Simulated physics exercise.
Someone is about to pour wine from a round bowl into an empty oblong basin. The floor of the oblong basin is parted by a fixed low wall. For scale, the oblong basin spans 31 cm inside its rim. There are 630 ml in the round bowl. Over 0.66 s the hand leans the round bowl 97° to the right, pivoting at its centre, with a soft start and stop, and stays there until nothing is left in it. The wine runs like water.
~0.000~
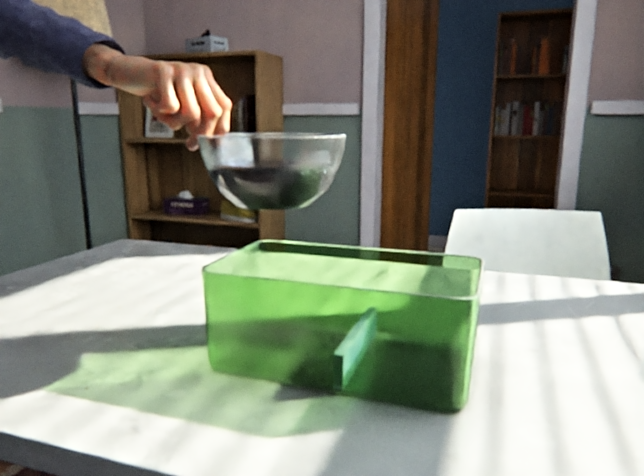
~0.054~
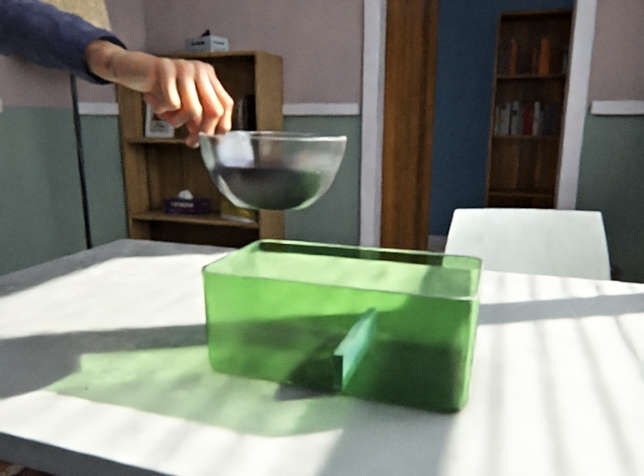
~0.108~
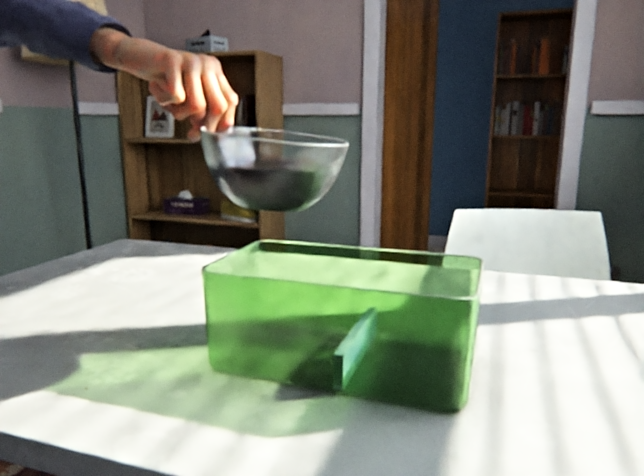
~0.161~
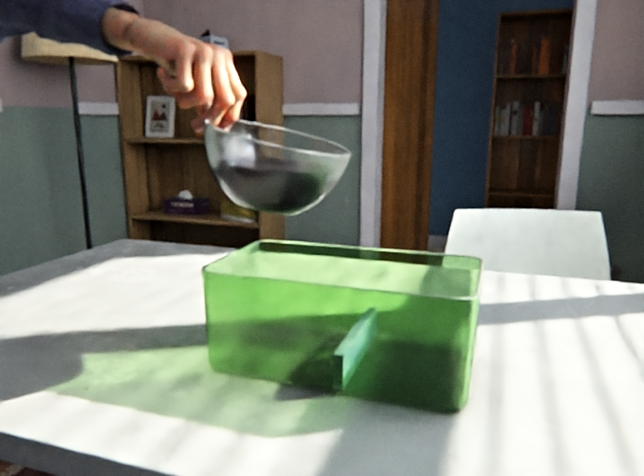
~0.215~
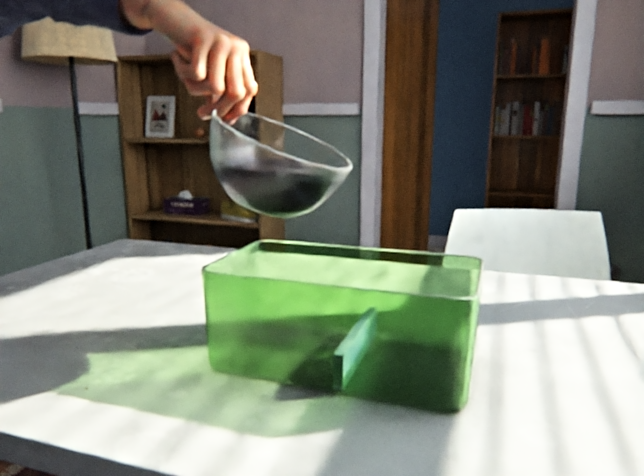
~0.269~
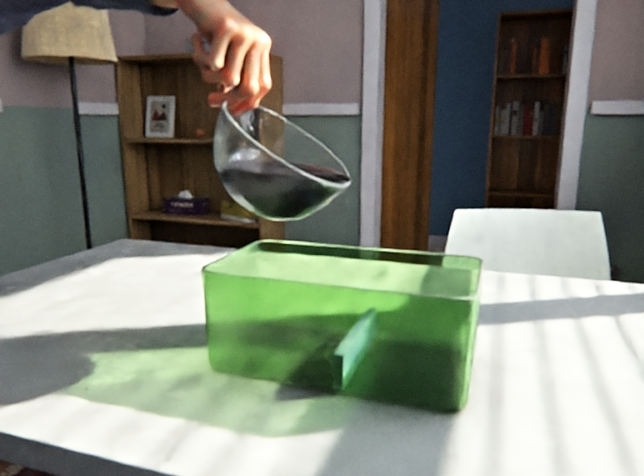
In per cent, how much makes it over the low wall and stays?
About 58 per cent.
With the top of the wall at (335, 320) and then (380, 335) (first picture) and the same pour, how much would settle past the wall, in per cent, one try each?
In turn about 85 and 25 per cent.
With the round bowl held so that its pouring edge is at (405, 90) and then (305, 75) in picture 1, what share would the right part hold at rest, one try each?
First 75, then 30 per cent.
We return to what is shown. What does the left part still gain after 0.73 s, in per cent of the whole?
About 8 per cent.
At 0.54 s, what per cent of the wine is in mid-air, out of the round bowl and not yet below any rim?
Some 28 per cent.
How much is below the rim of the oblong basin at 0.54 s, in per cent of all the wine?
About 50 per cent.
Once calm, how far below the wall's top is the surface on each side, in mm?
Some 32 mm on the left and 24 mm on the right.
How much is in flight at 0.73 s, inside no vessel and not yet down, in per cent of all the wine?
About 5 per cent.
After 0.54 s the tilt is 89° and 23 per cent is still to pour, 9 is left of the wall and 40 right of it.
After 0.73 s the tilt is 97° and 2 per cent is still to pour, 32 is left of the wall and 61 right of it.
After 0.94 s the tilt is 97° and 0 per cent is still to pour, 41 is left of the wall and 58 right of it.
After 1.16 s the tilt is 97° and 0 per cent is still to pour, 41 is left of the wall and 58 right of it.
In the end 41 per cent lies left of the wall, 58 right of it and 1 outside.
